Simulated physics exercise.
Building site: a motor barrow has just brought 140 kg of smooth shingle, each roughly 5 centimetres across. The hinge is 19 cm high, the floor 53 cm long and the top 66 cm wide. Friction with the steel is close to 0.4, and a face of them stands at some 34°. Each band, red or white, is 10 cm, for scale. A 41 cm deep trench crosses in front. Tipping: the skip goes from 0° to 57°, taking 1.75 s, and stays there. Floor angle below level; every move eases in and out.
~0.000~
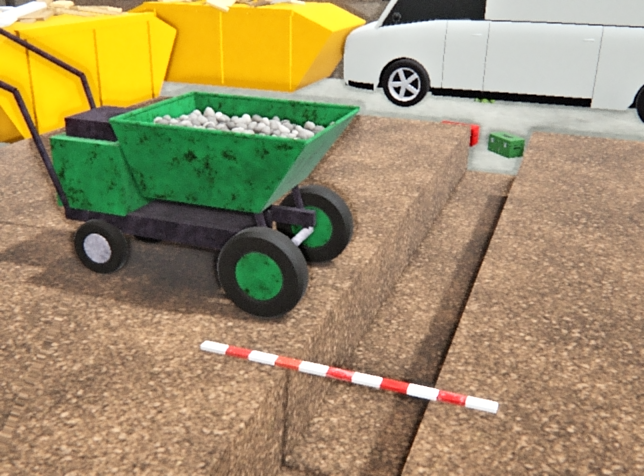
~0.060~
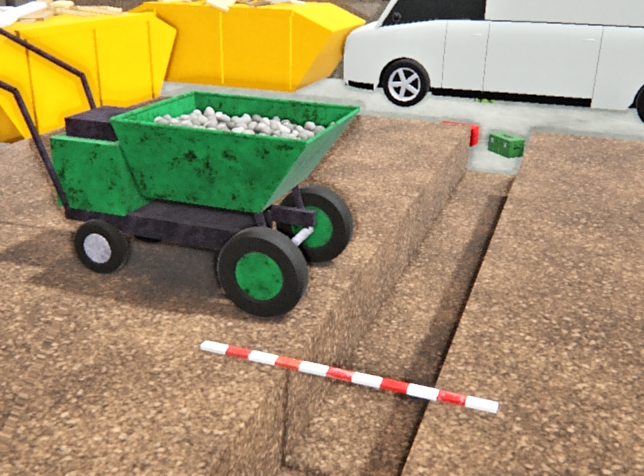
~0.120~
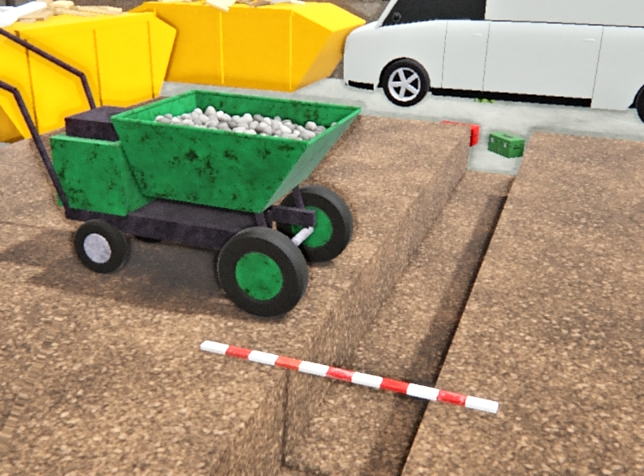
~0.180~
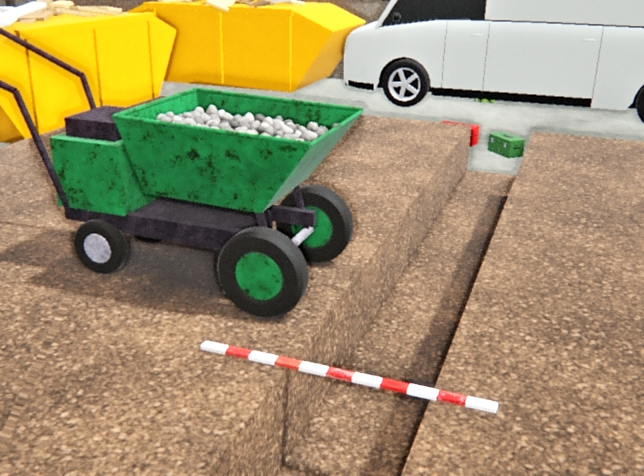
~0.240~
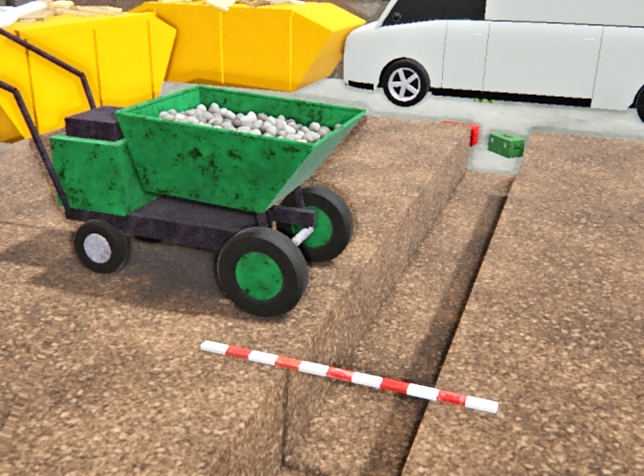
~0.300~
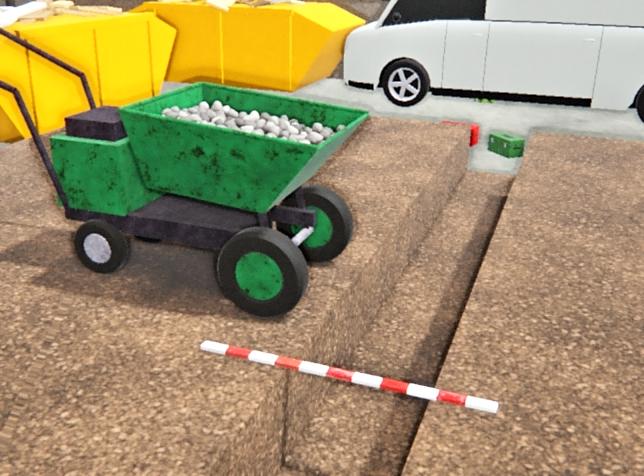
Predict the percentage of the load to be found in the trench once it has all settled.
Roughly 44 percent of the load ends up there.
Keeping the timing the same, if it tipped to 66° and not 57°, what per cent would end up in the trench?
It would be near 60 per cent.
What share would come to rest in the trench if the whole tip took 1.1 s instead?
About 35 percent, I'd say.
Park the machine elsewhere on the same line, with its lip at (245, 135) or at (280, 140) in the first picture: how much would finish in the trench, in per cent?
Around 65 and then 55 percent.
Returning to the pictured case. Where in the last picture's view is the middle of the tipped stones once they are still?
Their centre sits close to (439, 381).
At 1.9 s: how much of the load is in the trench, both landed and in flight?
I'd put it near 10 per cent.
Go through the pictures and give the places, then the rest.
In the first picture, lip at (306, 143), floor tilted 0°, highest stones at (240, 122).
In the second picture, lip at (306, 143), floor tilted 0°, highest stones at (232, 121); the stones move at 0.1 m/s on average.
In the third picture, lip at (308, 144), floor tilted 1°, highest stones at (233, 121); the stones move at 0.1 m/s on average.
In the fourth picture, lip at (310, 145), floor tilted 2°, highest stones at (235, 120); the stones move at 0.2 m/s on average.
In the fifth picture, lip at (313, 146), floor tilted 3°, highest stones at (220, 117); the stones move at 0.2 m/s on average.
In the sixth picture, the skip is at 4°, its lip at (317, 148); the top of the load is at (221, 113); the stones move at 0.2 m/s on average.
After 1.3 s the floor is at 48°; 100 % in the skip; the foremost stones are at (394, 216).
After 1.9 s the floor is at 57°; 81 % in the skip, 12 % in the trench, 7 % past the trench; the foremost stones are at (502, 310).
After 2.2 s the floor is at 57°; 60 % in the skip, 20 % in the trench, 21 % past the trench; the foremost stones are at (607, 342).
After 4.2 s the floor is at 57°; 34 % in the skip, 44 % in the trench, 22 % past the trench; the foremost stones are past the picture's edge.
